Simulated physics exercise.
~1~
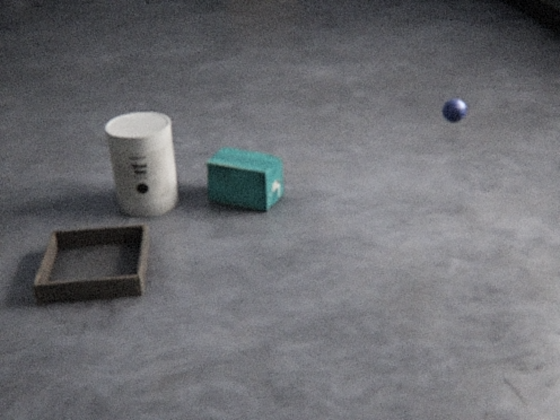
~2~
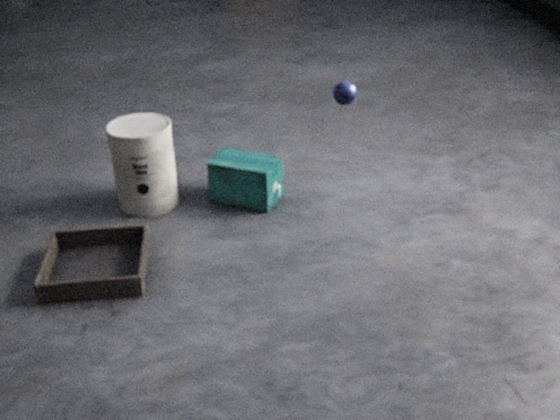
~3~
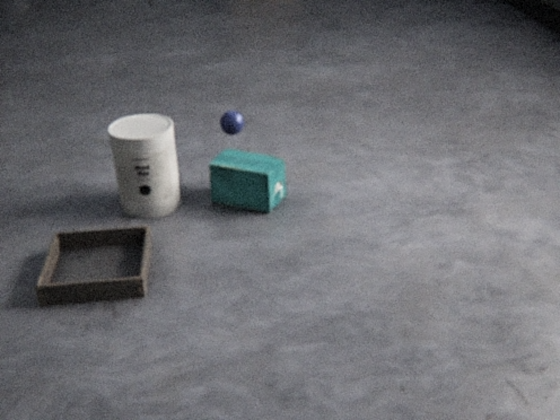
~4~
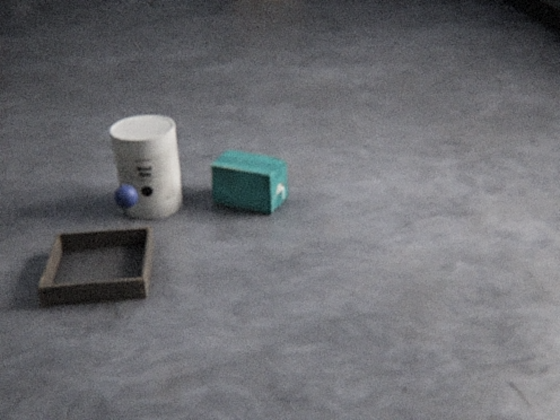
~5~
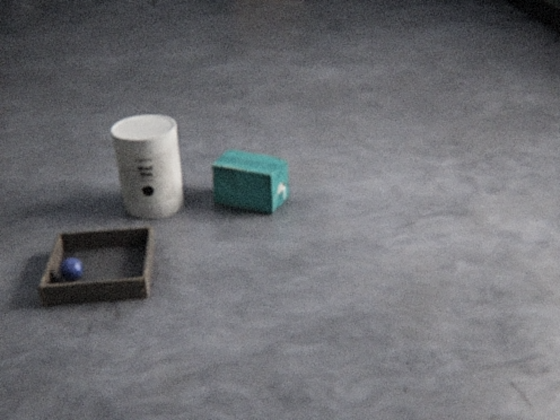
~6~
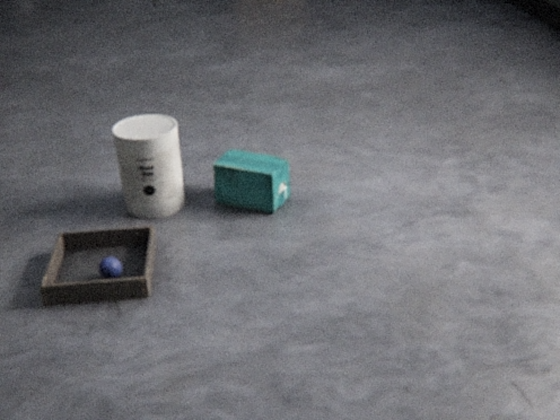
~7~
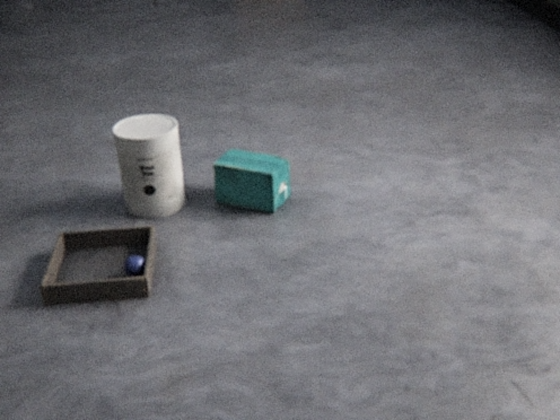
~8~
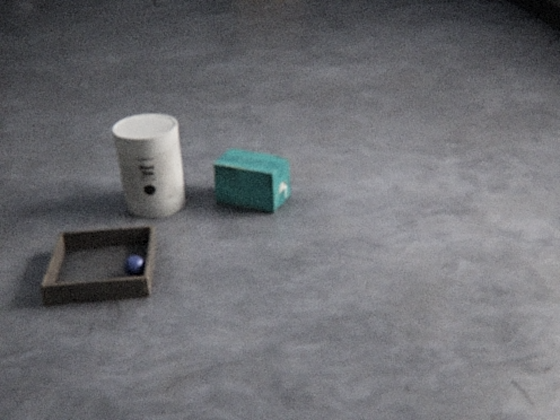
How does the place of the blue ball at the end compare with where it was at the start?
At the start the blue ball was in the air at the upper right, and by the end it was resting inside the open box at the lower left.
A blue ball flew leftward through the air, passing over a turquoise parcel and in front of a white pail, then dropped into an open, empty box, moved back to the right inside it, and came to rest near its right side.
